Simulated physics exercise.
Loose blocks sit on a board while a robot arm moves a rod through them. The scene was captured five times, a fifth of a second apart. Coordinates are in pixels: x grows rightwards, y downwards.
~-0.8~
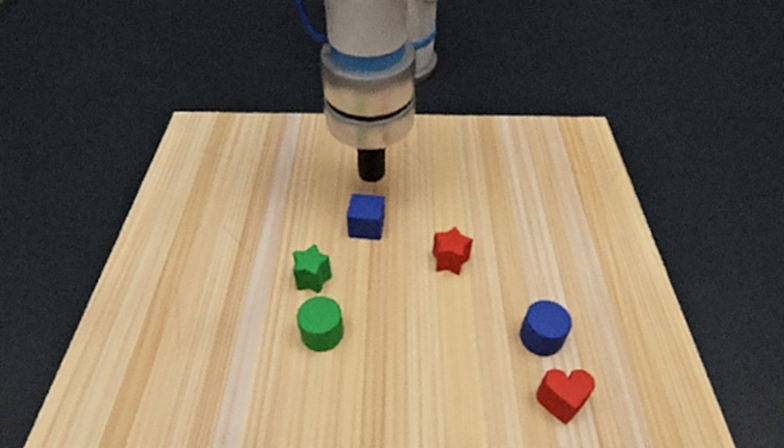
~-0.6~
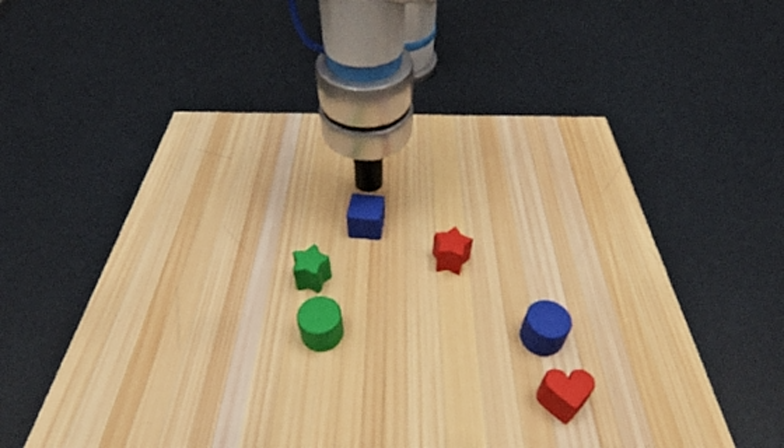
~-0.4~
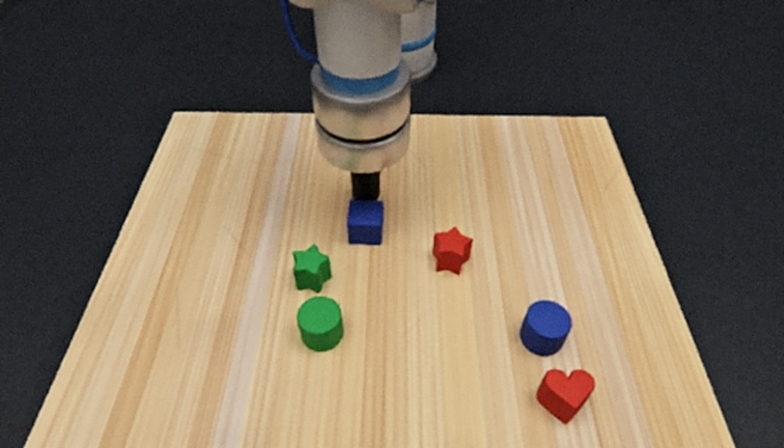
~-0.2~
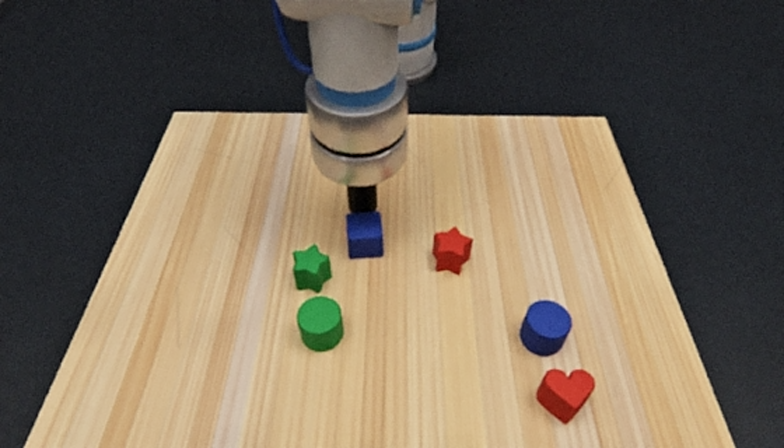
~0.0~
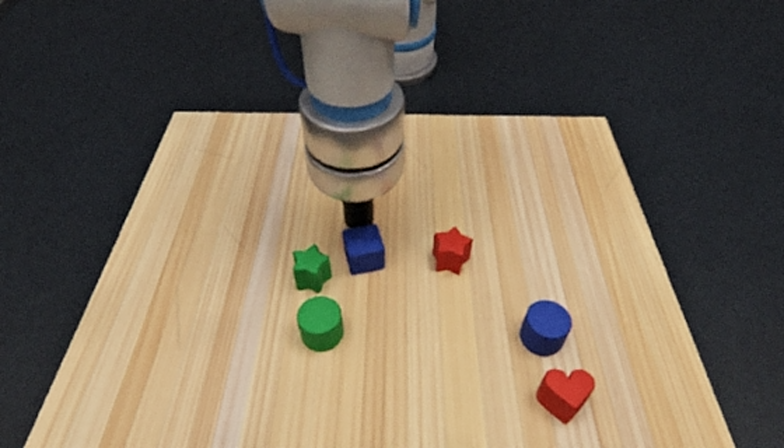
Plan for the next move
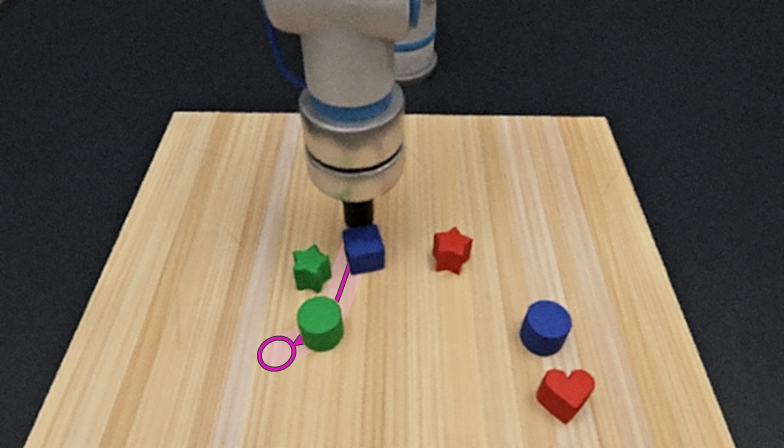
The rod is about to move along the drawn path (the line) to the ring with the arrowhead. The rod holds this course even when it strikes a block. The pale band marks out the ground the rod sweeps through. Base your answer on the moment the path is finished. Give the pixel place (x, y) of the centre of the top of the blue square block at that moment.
Expect it around (369, 289).
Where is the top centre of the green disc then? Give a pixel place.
If I read the scene right, the answer is (286, 368).
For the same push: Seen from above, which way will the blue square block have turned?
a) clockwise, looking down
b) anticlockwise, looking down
b.
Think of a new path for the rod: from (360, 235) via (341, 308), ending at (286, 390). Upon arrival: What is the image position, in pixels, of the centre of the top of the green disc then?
Its top middle is near (246, 405).
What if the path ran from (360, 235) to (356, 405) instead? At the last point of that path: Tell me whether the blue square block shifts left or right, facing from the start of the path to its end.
Towards the left-hand side.
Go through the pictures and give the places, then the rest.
Rod tip (372, 173); block tops, green star block (309, 259); green disc (319, 314); blue square block (366, 206), in the first frame.
Rod (369, 183); blocks unchanged, in the second frame.
Rod (366, 194); blue square block (365, 211), in the third frame.
Rod (363, 206); blue square block (364, 224), in the fourth frame.
Rod (359, 219); green star block (309, 259); green disc (319, 314); blue square block (363, 239), in the fifth frame.
Path on the board, from (360, 235) via (346, 275) and (325, 320), ending at (277, 353).
What follows on the original path. One third of the way, rod (344, 261); blue square block (365, 278), turned 35° anticlockwise.
Two thirds of the way, rod (323, 306); green star block (304, 266), turned 45° clockwise; green disc (308, 334); blue square block (369, 289), turned 55° anticlockwise.
At the end, rod (272, 340); green star block (304, 266), turned 45° clockwise; green disc (286, 368); blue square block (369, 289), turned 55° anticlockwise.
